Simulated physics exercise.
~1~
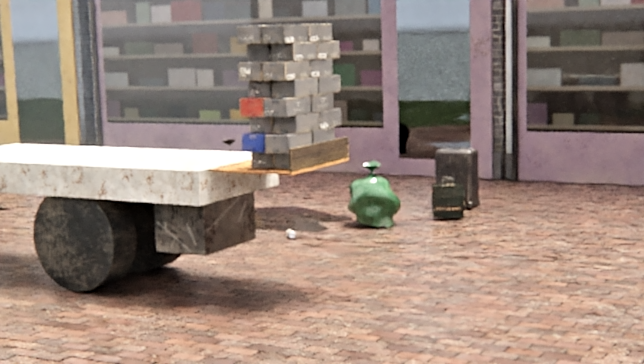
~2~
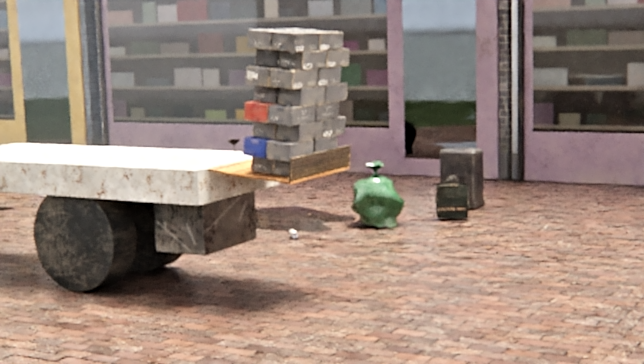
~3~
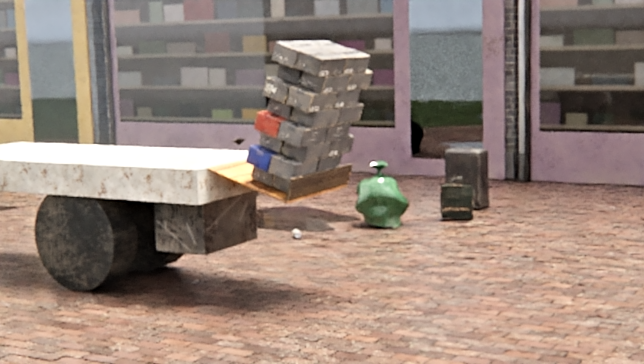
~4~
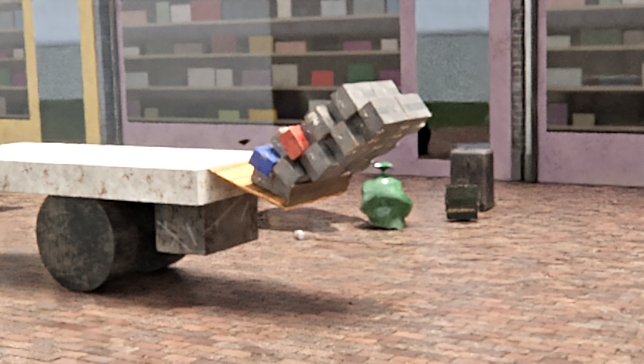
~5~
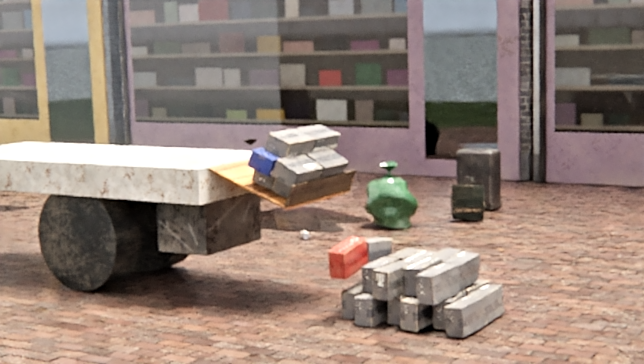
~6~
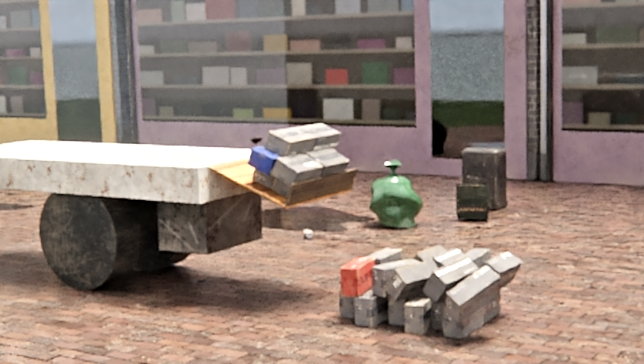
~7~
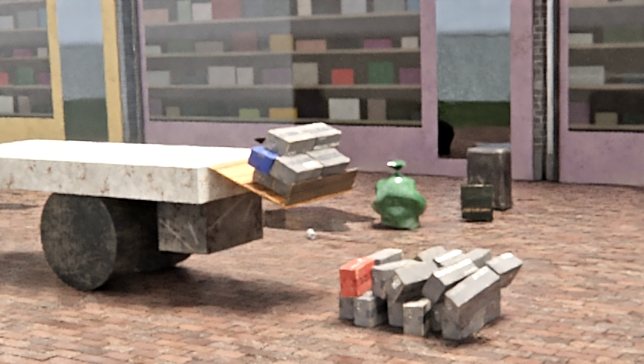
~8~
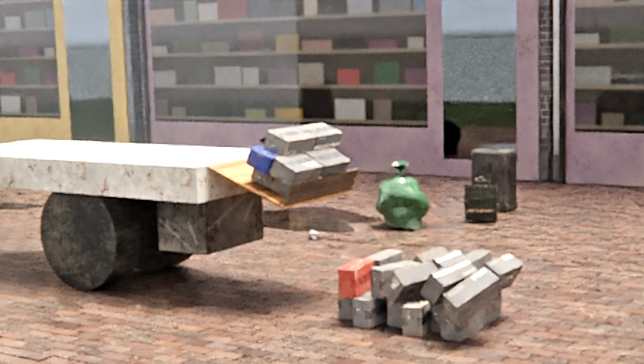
A hinged flap at the right end of a pale flat-bed tips downward, carrying a neat stack of grey boxes with one red and one blue among them. The view is from the side across a brick-paved street, with shop windows behind and a lumpy green object and dark bins to the right. As the flap slopes, the stack leans right, then its upper part topples off and crashes onto the bricks, red box included. The fallen boxes shift and settle in a jumbled heap. At the end the flap stays tilted, holding the blue box and a few grey ones.
